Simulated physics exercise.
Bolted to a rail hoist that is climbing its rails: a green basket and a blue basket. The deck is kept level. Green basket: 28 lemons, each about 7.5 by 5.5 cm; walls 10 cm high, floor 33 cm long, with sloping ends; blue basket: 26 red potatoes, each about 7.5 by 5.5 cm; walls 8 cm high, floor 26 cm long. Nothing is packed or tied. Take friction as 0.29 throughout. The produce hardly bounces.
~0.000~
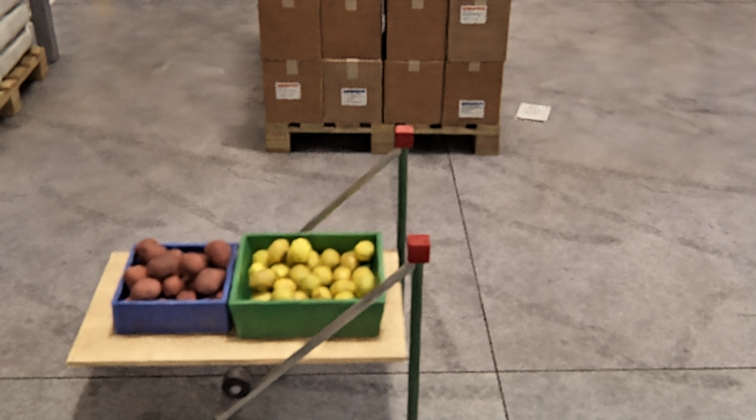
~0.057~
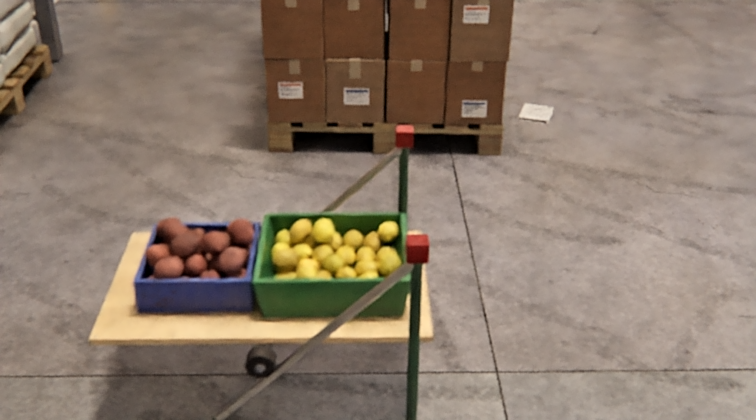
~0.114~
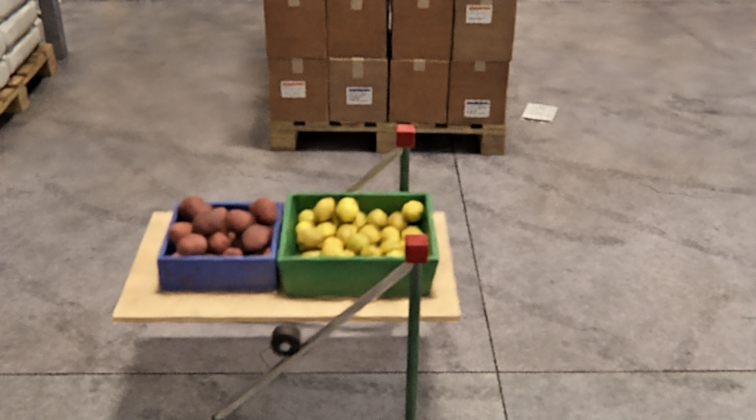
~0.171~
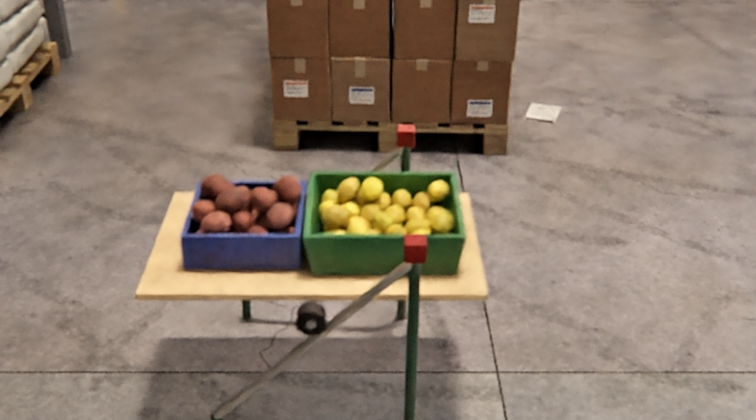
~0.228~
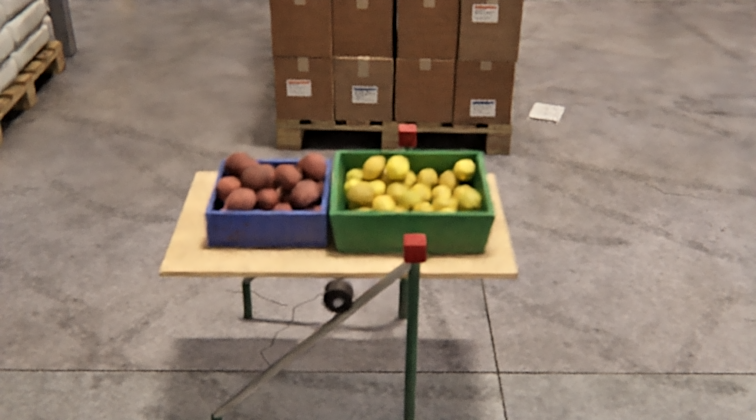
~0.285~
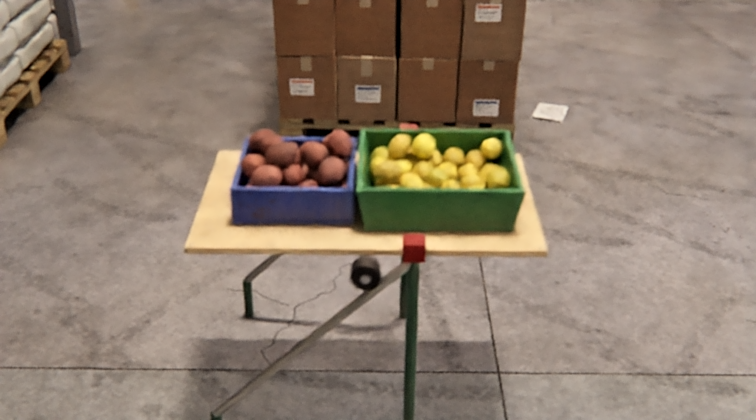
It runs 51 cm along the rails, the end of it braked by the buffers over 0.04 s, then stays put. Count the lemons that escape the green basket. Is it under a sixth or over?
The green basket loses under a sixth of its lemons.
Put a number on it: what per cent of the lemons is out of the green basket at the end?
About 5 per cent.
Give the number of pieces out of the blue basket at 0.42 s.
Out by then, roughly: Blue basket 2.
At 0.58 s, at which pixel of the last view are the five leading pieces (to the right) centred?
Near (521, 153).
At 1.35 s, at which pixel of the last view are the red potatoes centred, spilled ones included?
Around (346, 163).
After 0.30 s, it meets the buffers.
After 0.42 s, 0 of 28 out of the green basket and 2 of 26 out of the blue basket.
After 0.58 s, 1 of 28 out of the green basket and 5 of 26 out of the blue basket.
After 0.80 s, 1 of 28 out of the green basket and 8 of 26 out of the blue basket.
Outcome (at 1.35 s), 1 of 28 out of the green basket and 8 of 26 out of the blue basket. Asked share, 1 of 28, 4 per cent.
